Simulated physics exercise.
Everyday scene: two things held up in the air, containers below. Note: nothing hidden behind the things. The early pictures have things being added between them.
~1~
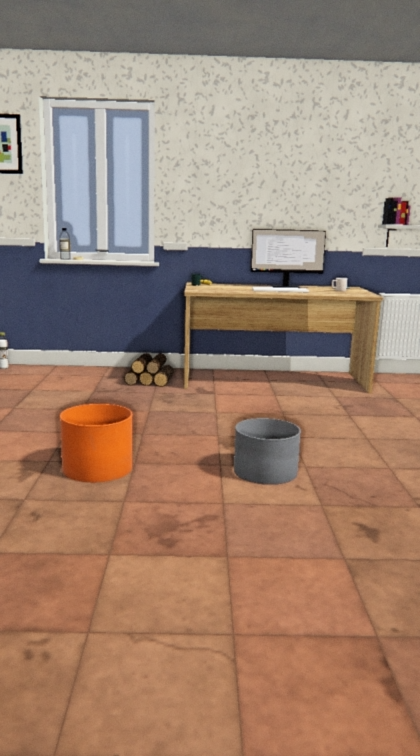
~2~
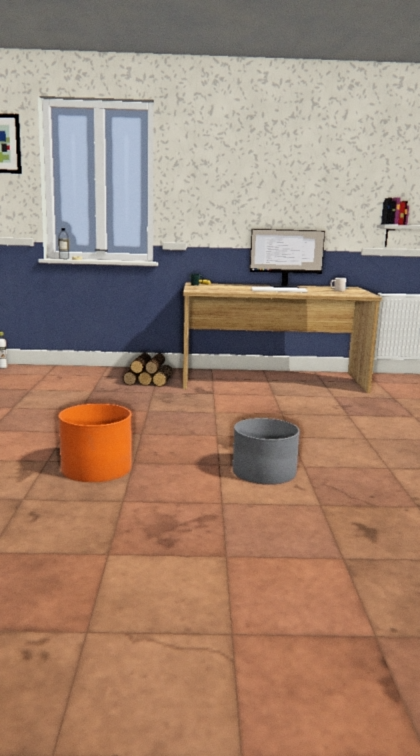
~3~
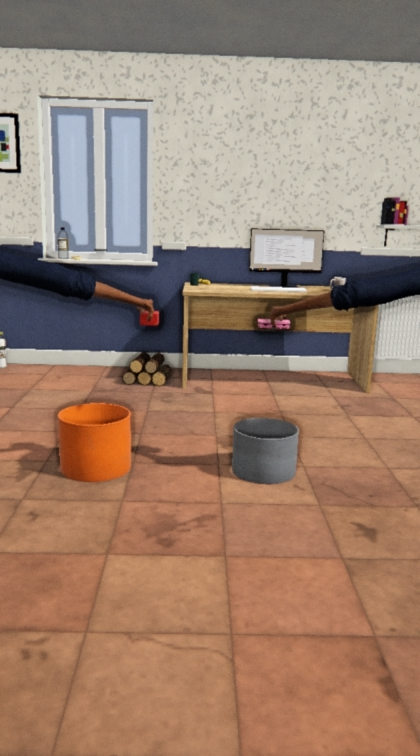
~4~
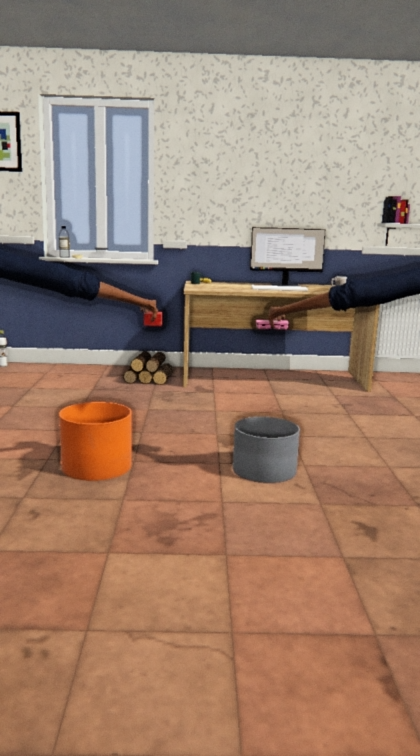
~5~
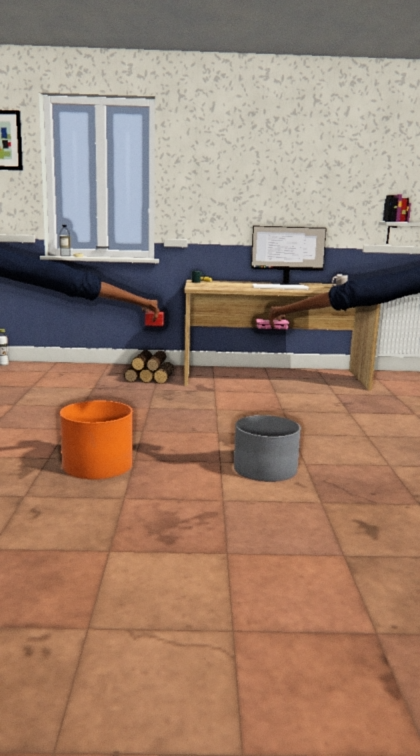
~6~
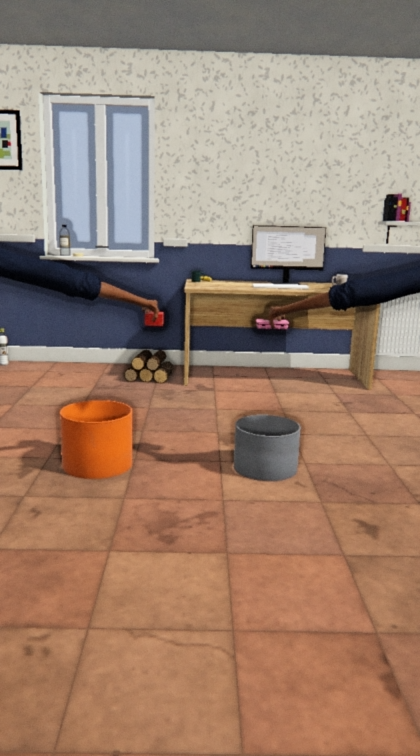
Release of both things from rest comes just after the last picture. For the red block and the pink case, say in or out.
My prediction: The red block is not received, the pink case is received.
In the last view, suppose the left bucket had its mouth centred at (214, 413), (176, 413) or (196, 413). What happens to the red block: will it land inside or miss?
It stays out, makes it in, stays out.
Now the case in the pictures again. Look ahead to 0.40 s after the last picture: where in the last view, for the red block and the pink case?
(154, 443) and (265, 447).
Then, 0.18 s on from there, red block displaced about its own width near (154, 338); pink case displaced about its own width near (271, 344).
Then, 0.30 s on from there, red block on its way down near (154, 385); pink case on its way down near (268, 390).
Then, 0.40 s on from there, red block on its way down near (154, 443); pink case on its way down near (265, 447).
In the end, the red block ends up outside, near (154, 461); the pink case drops into the container, near (264, 464).
